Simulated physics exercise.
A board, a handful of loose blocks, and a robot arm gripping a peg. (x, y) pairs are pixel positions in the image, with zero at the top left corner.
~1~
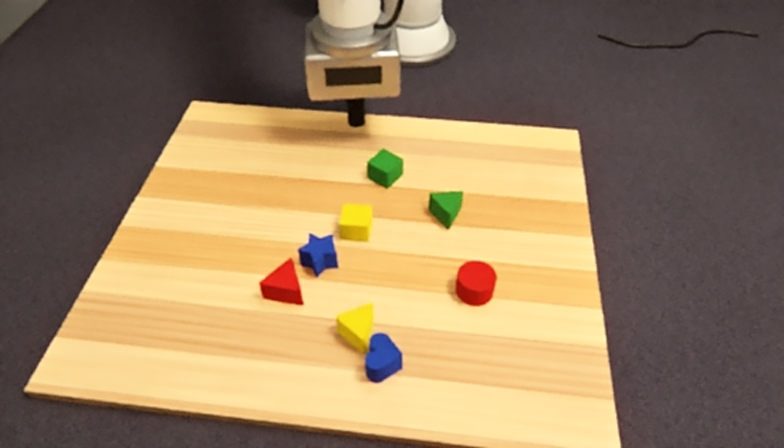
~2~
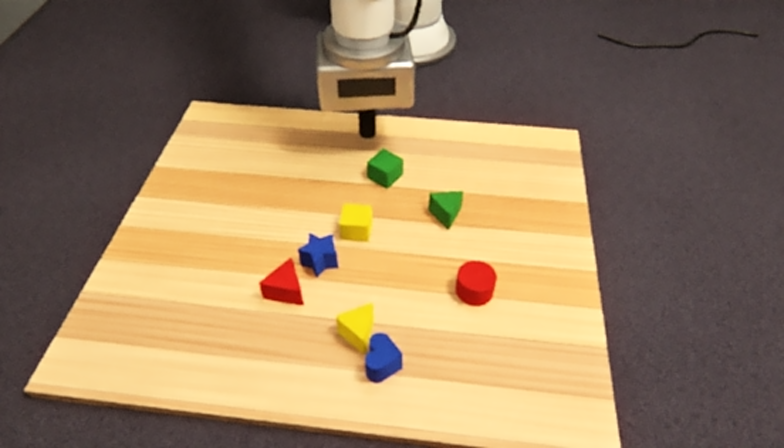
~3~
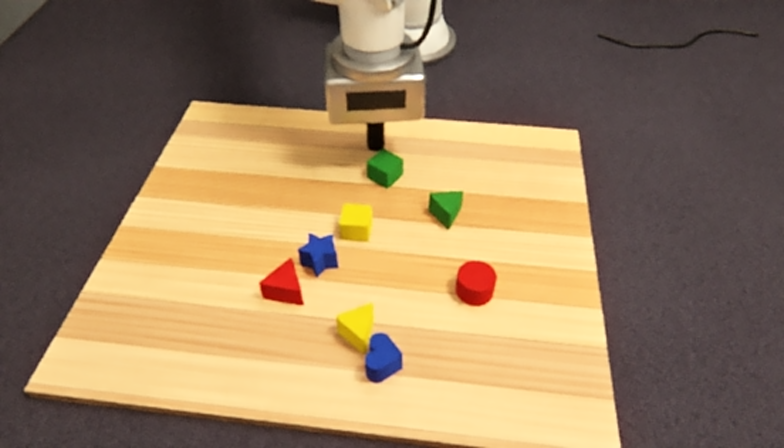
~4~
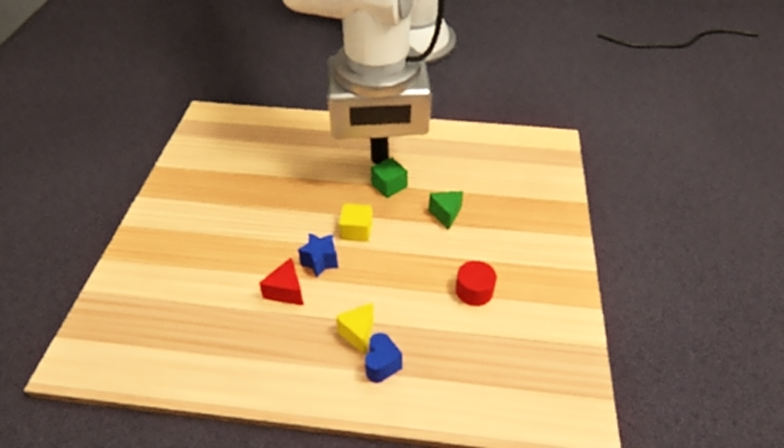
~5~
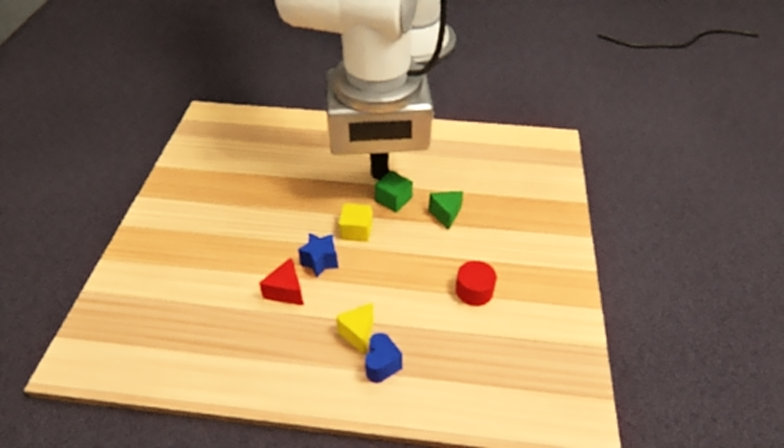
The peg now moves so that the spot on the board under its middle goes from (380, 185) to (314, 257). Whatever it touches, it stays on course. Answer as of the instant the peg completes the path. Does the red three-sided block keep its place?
Yes, that is what happens.
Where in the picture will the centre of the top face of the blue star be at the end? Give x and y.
The centre of its top will be at (312, 259).
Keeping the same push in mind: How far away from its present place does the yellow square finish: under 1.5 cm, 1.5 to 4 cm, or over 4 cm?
Shift of 1.5 to 4 cm.
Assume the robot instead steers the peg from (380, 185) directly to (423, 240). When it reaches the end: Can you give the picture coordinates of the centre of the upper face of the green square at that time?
Top centre: (435, 242).
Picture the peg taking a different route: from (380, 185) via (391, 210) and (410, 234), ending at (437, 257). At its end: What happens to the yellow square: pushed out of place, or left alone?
From what I can tell, it will keep its place.
The first path, step by step. One third of the way, peg at (359, 196); nothing pushed yet.
Two thirds of the way, peg at (337, 220); yellow square at (352, 229), turned 55° anticlockwise.
At the end, peg at (312, 245); red three-sided block unmoved; blue star at (312, 259), turned 10° anticlockwise; yellow square at (352, 230), turned 60° anticlockwise.
